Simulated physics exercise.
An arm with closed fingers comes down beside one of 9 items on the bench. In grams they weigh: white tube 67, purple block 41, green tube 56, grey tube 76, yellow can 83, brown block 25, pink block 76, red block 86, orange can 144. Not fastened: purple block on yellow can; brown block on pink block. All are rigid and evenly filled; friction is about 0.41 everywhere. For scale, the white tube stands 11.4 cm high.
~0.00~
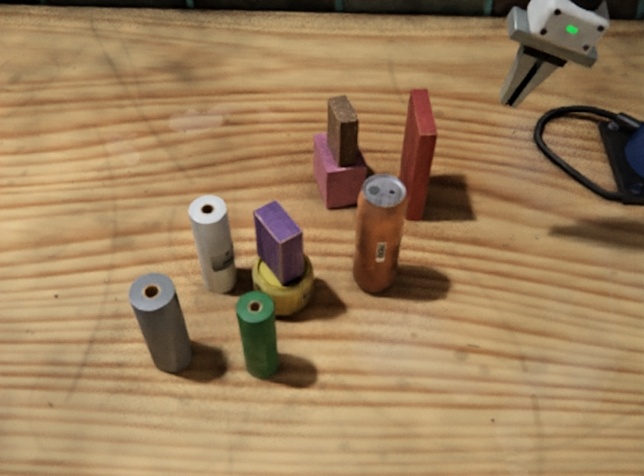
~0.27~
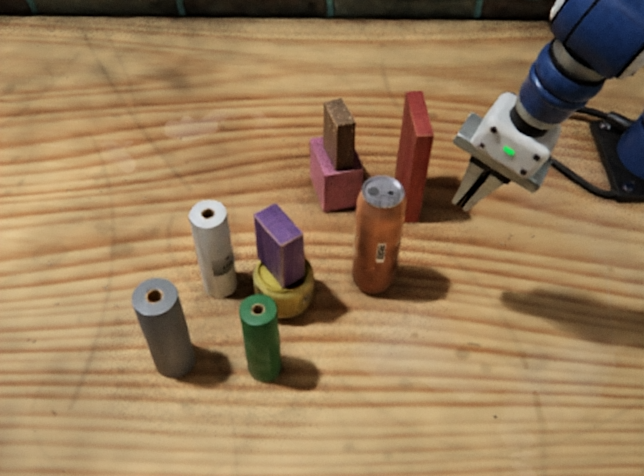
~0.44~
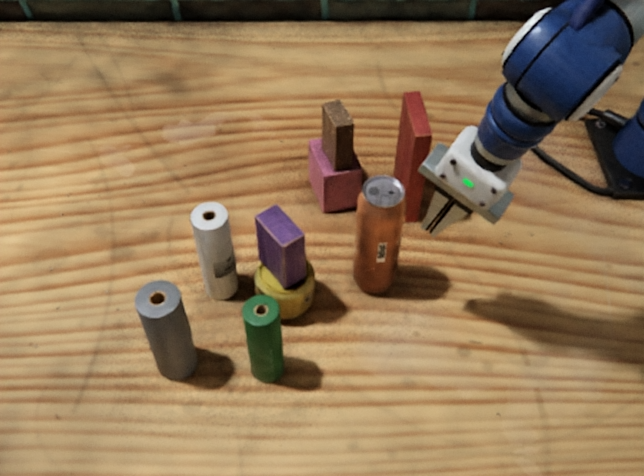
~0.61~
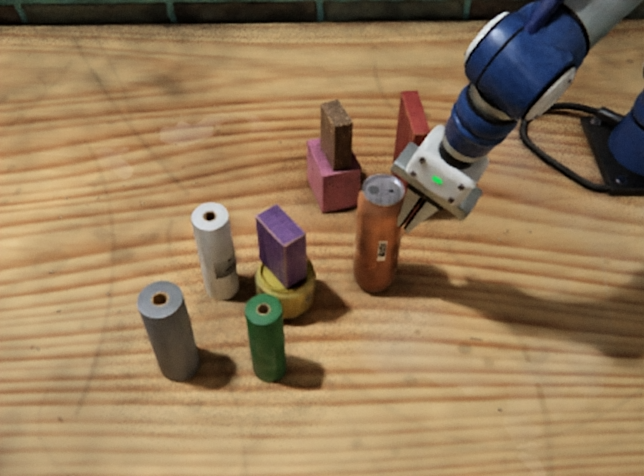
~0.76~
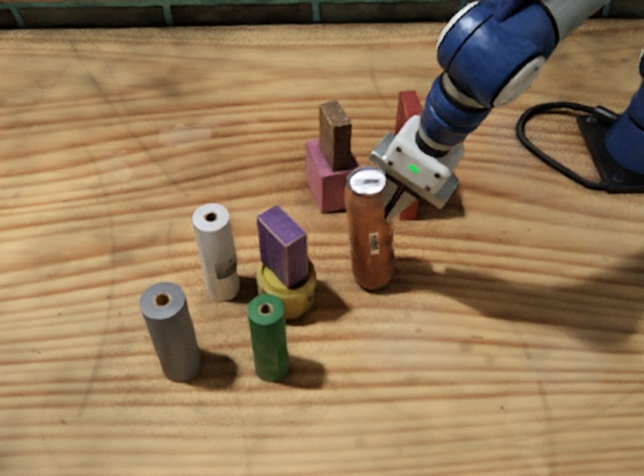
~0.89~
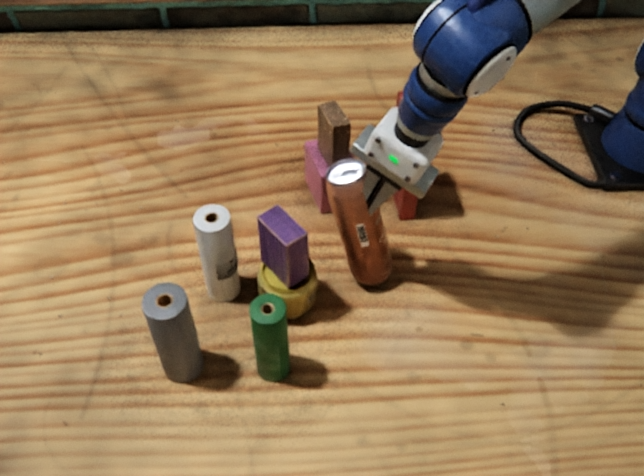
Blue and white robot arm lowering beside an orange can, then moving left against it and tilting it among blocks and tubes.
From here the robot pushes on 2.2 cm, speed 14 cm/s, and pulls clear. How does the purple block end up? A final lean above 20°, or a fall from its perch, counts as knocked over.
The purple block: Standing.
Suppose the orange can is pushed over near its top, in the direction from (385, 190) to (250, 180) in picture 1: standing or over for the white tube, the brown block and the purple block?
White tube upright, brown block upright, purple block down.
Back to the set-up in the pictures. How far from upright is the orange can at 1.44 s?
About 90°.
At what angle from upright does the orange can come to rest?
About 90°.
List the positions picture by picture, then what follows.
Has the fingertips at (519, 72); orange can (378, 238) standing straight; purple block (279, 243), in the first frame.
Has the fingertips at (472, 177); orange can (378, 239) standing straight; white tube (215, 251), green tube (262, 340), in the second frame.
Has the fingertips at (440, 205); orange can (378, 239) standing straight; grey tube (168, 333), yellow can (285, 286), in the third frame.
Has the fingertips at (413, 202); orange can (378, 238) standing straight; brown block (336, 136), pink block (333, 173), in the fourth frame.
Has the fingertips at (392, 192); orange can (371, 232) 7° off upright; red block (408, 158), in the fifth frame.
Has the fingertips at (374, 183); orange can (361, 226) 16° off upright; purple block (283, 247), in the sixth frame.
Around 1.14 s, off upright orange can 51°.
Around 1.44 s, off upright orange can 90°.
Around 1.89 s, off upright orange can 90°.
At rest, past 20° or fallen, orange can. Standing, red block, yellow can, white tube, green tube, pink block, grey tube, purple block and brown block.
